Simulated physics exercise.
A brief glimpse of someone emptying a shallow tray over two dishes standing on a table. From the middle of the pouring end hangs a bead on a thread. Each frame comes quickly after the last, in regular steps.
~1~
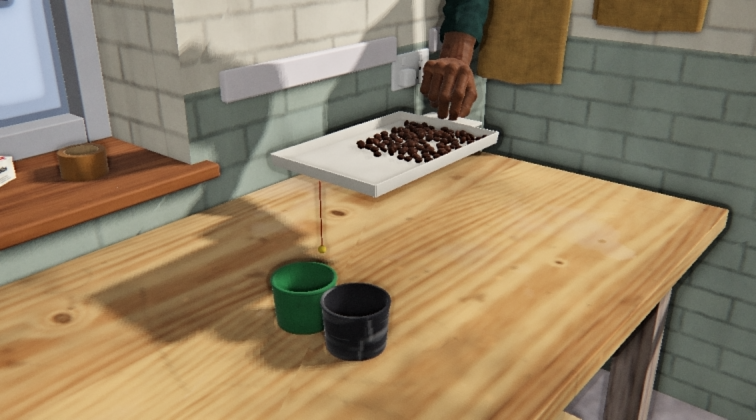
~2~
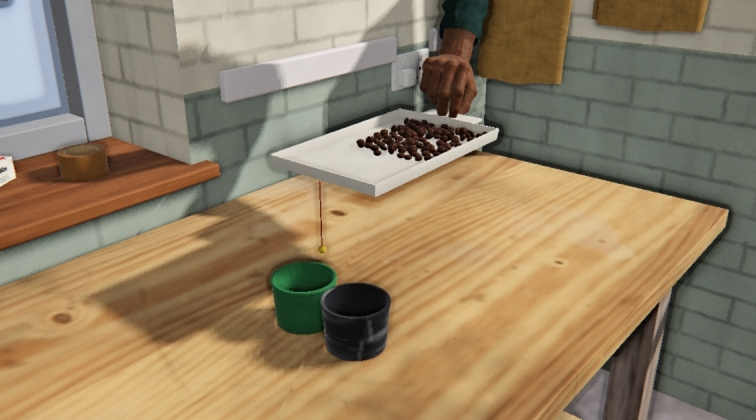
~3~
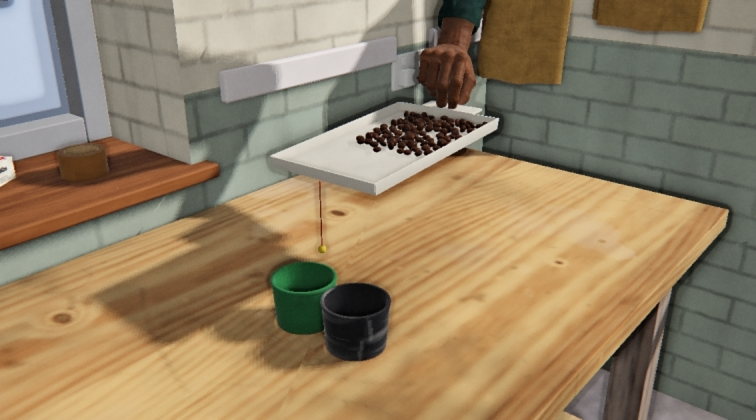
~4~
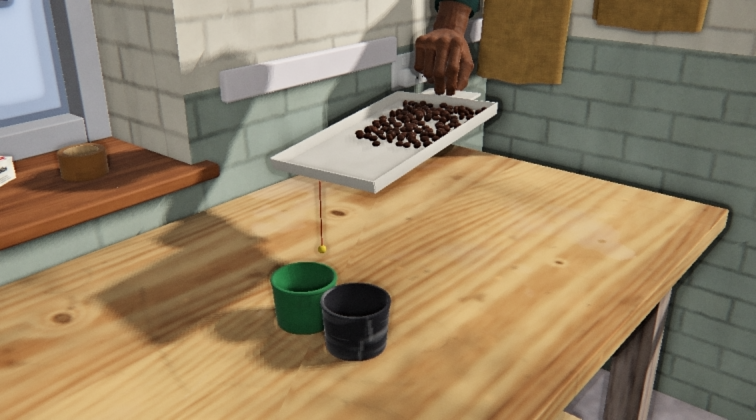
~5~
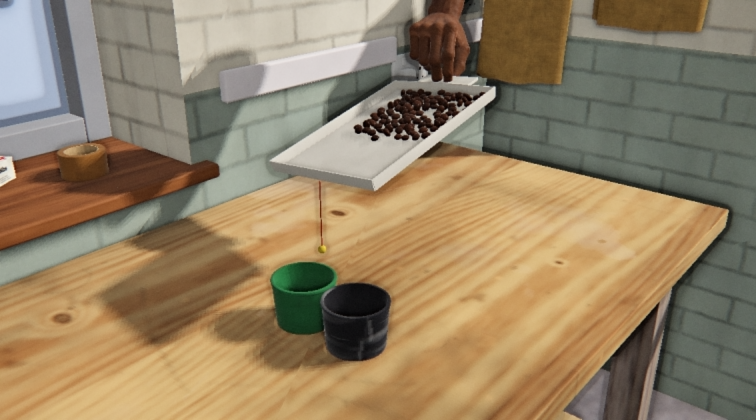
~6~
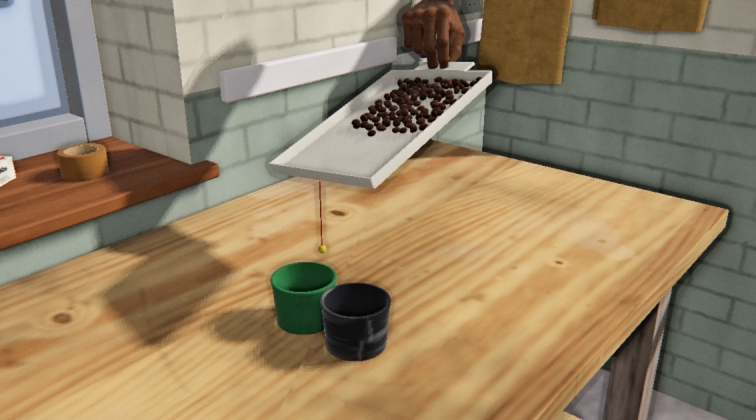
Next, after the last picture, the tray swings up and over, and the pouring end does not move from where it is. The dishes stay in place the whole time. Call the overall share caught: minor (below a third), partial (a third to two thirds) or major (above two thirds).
Minor - below a third.
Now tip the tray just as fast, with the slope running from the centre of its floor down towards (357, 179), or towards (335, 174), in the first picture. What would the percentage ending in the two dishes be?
70 % and 60 %, roughly.
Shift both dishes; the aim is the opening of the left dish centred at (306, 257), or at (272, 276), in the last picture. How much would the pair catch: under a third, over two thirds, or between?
Less than a third; below one third.
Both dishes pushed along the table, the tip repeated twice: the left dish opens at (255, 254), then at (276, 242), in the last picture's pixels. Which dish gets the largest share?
In turn: Left; left.
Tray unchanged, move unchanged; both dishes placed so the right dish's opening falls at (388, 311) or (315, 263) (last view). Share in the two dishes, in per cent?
First placement: 0 per cent; second placement: 50 per cent.
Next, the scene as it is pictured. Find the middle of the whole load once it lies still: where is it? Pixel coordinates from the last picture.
Near (251, 294).
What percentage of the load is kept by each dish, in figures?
The left dish gets close to 10 per cent and the right dish close to 0 per cent.
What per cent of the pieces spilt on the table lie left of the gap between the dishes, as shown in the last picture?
About 100 percent.
Just after the last frame, tray tipped steeply; the larger part on the tray; roughly a quarter in the air.
A moment on, tray tipped past a quarter turn; about a tenth on the tray; just a few in the left dish; the larger part outside both; about a tenth in the air.
Further on, tray tipped past a quarter turn; about a tenth in the left dish; almost all outside both.
When it is over, tray tipped past a quarter turn; not one in the right dish; about a tenth in the left dish; almost all outside both.
